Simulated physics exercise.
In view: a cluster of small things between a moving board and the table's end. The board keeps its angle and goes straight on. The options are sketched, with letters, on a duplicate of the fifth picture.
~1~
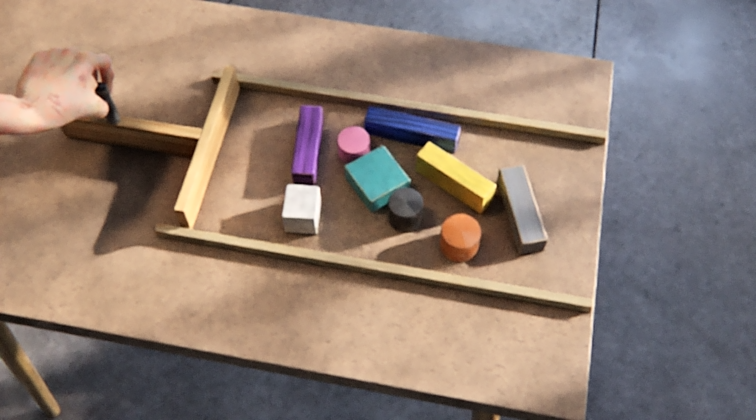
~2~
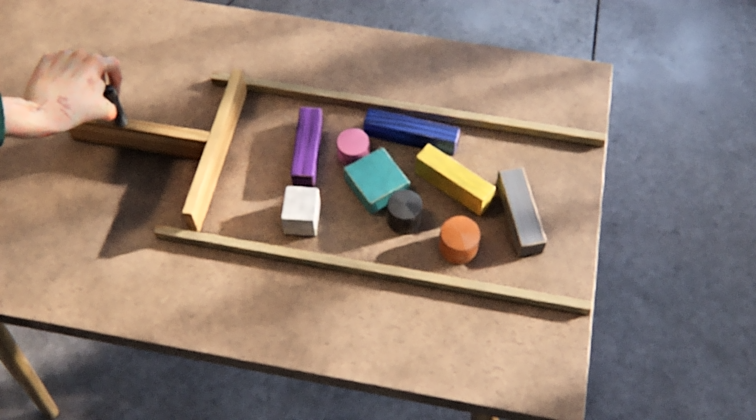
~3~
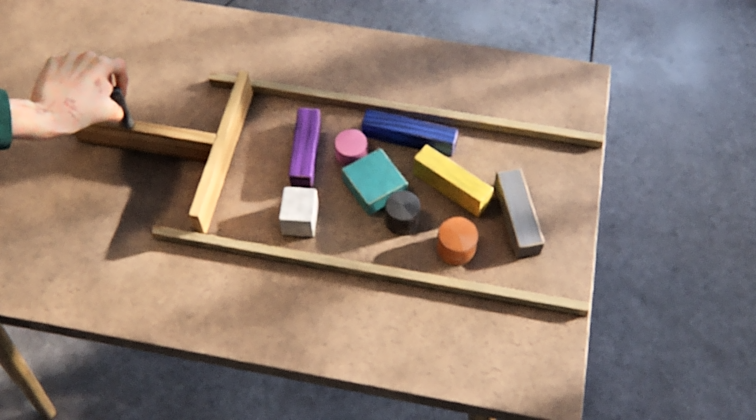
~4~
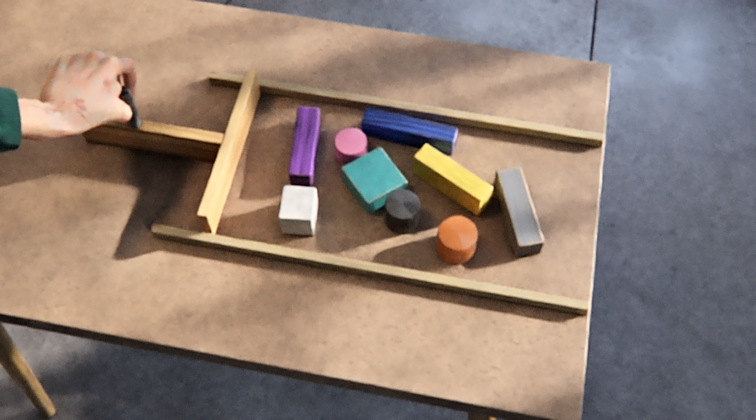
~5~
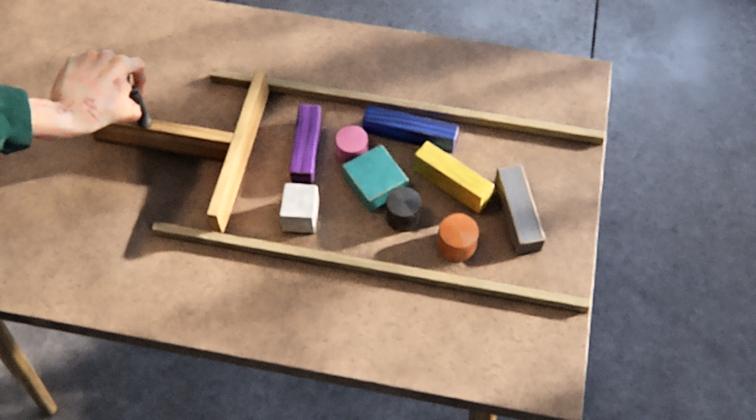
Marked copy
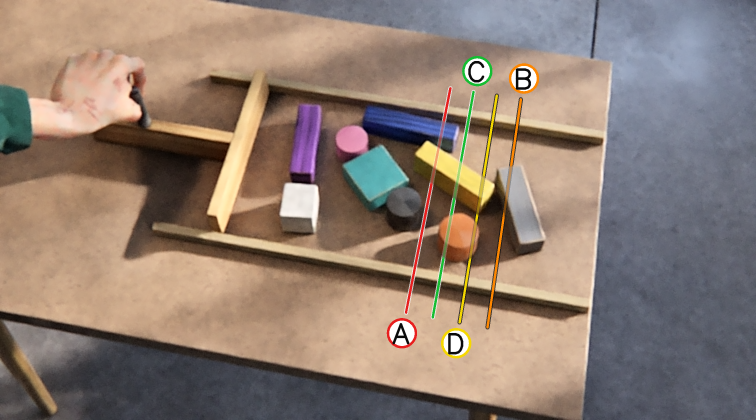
A hand slid a wooden T-shaped pusher slowly to the right across a tabletop, between two thin rails, closing some of the gap to a scattered group of colorful blocks and round pieces that stayed still.
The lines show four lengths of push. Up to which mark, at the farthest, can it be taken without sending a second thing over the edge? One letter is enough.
Line B.
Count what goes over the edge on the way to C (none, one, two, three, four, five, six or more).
The count is none.
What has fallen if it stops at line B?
The grey stick goes over.
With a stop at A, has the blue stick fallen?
By then, no.
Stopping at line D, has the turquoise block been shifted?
Yes.
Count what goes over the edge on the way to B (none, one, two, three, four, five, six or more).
One.
On the marked copy, A at (430, 192); B at (505, 205); C at (455, 196); D at (480, 201).
Following B. Soon after the start, board (333, 155); blue stick (421, 130); white block (343, 217).
Later, board (430, 171); grey stick (538, 212); yellow bar (519, 180).
In the end, board (505, 184); grey stick over the edge; yellow bar (592, 189); one fallen.
As for the rest, A is within the limit but short; C is within the limit but short; D is within the limit but short.
